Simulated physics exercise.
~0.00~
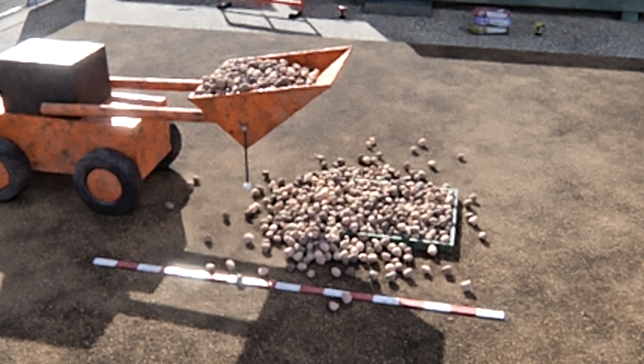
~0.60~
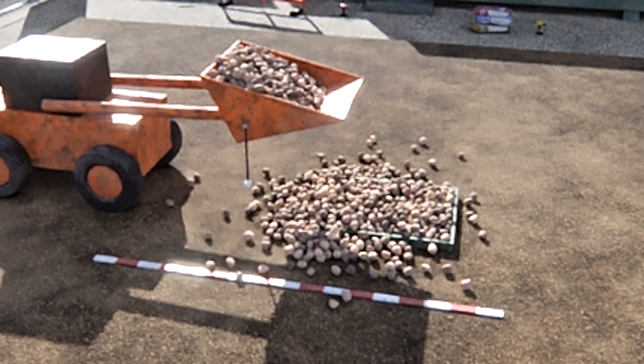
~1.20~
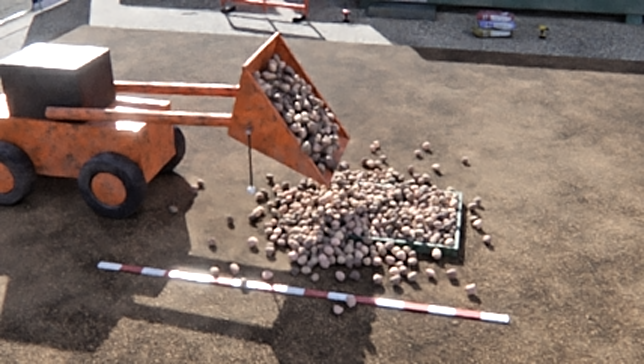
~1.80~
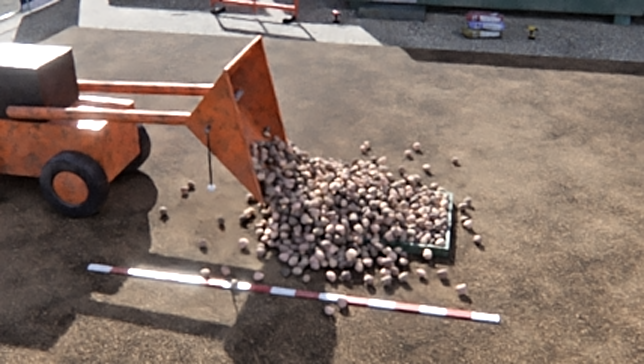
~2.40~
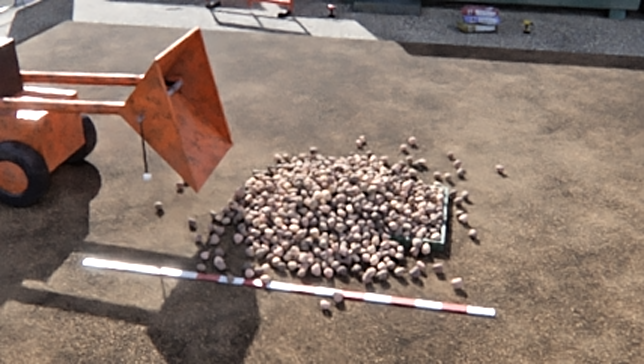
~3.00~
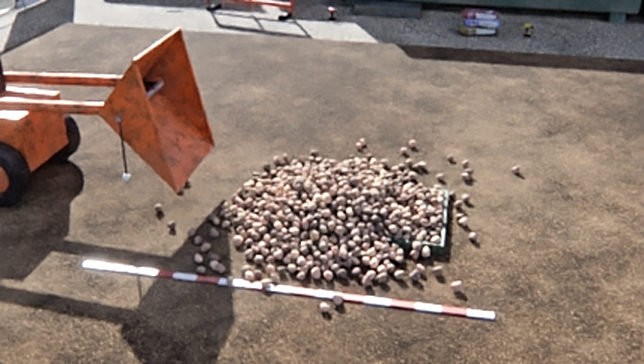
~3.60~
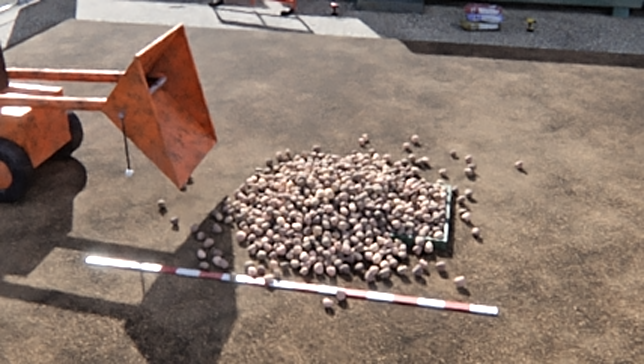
In this clip, an orange loader tips its raised bucket of roundish stones onto a loose heap partly covering a dark green bin, then backs away to the left, leaving the bucket empty and a wider pile, mostly short of the bin, behind a striped staff.
